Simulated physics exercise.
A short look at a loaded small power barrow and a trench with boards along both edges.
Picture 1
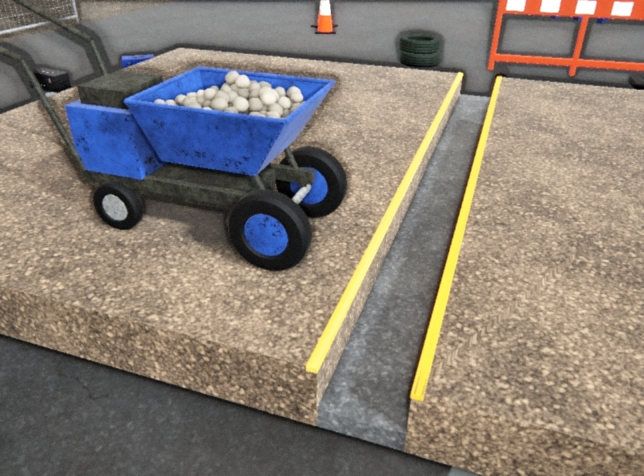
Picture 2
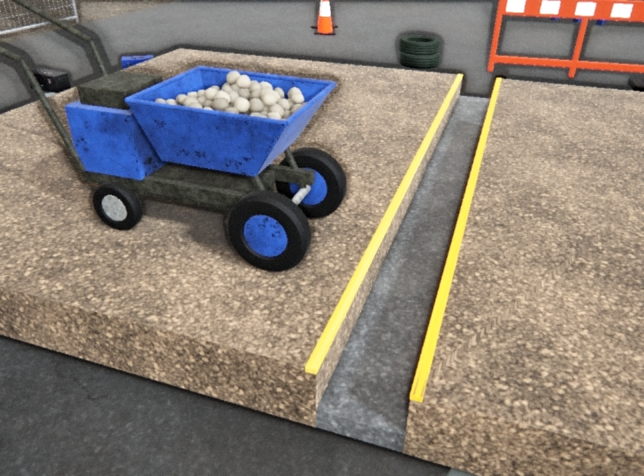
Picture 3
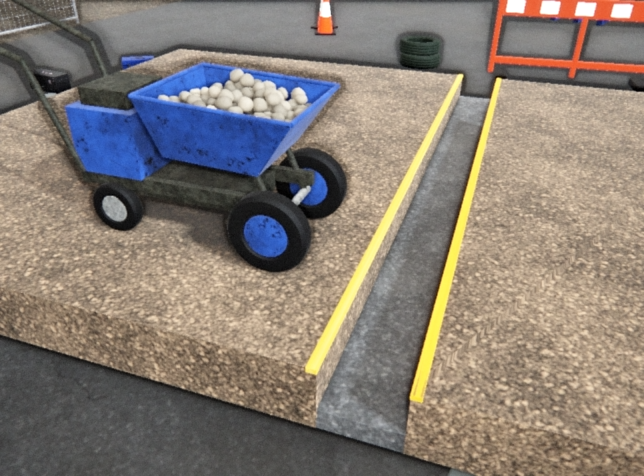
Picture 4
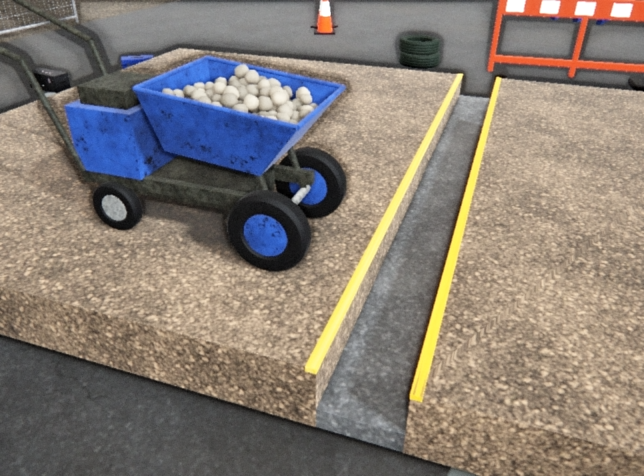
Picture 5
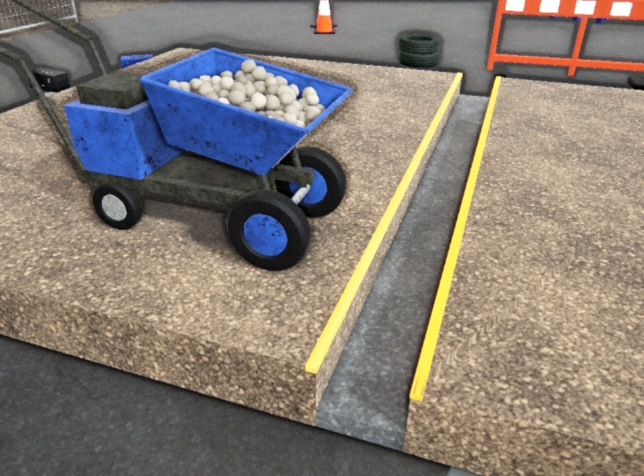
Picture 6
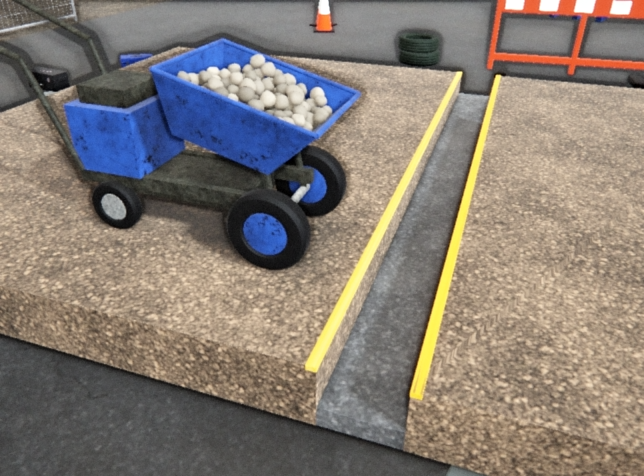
A small blue barrow loaded with pale, round stones stood still on gravelly ground, left of a yellow-edged trench, while its skip gradually tilted forward toward the right, its back end rising.
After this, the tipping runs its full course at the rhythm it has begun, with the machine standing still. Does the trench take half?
The trench takes more than half.
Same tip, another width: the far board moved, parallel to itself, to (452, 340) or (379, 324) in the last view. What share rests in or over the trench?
About 90 and 10 per cent.
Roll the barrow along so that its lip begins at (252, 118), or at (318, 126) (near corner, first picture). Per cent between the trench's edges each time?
First some 100, then 40 per cent.
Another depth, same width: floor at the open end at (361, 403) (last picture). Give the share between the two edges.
It comes to 70 per cent or so.
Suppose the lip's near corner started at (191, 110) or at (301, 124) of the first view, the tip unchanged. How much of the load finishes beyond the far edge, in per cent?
Near 0 % and 40 %.
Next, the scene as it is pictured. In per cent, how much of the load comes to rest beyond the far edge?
Near 20 %.
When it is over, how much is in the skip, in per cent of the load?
Roughly 0 in a hundred.
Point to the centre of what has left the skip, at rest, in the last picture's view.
Roughly at (422, 282).
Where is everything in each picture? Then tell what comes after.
In the first picture, lip of the skip (285, 122), level; top of the load (232, 100), river pebbles; first edge of the trench (338, 315); far edge (432, 337), the trench over half as wide as the skip, and about half as deep as wide.
In the second picture, lip of the skip (286, 123), level; top of the load (233, 100).
In the third picture, lip of the skip (291, 125), tipped barely; top of the load (236, 98).
In the fourth picture, lip of the skip (297, 128), tipped a little; top of the load (227, 97).
In the fifth picture, lip of the skip (306, 131), tipped a little; top of the load (234, 93).
In the sixth picture, lip of the skip (316, 136), tipped clearly; top of the load (237, 77); first edge of the trench (337, 314); far edge (431, 336).
Just after the last frame, skip tipped steeply; every one in the skip.
A moment on, skip tipped right over; the larger part in the skip; roughly a quarter in or heaped over the trench; just a few beyond it; about a tenth falling.
Further on, skip tipped right over; about a tenth in the skip; roughly two thirds in or heaped over the trench; roughly a quarter beyond it.
When it is over, skip tipped right over; the larger part in or heaped over the trench; roughly a quarter beyond it.
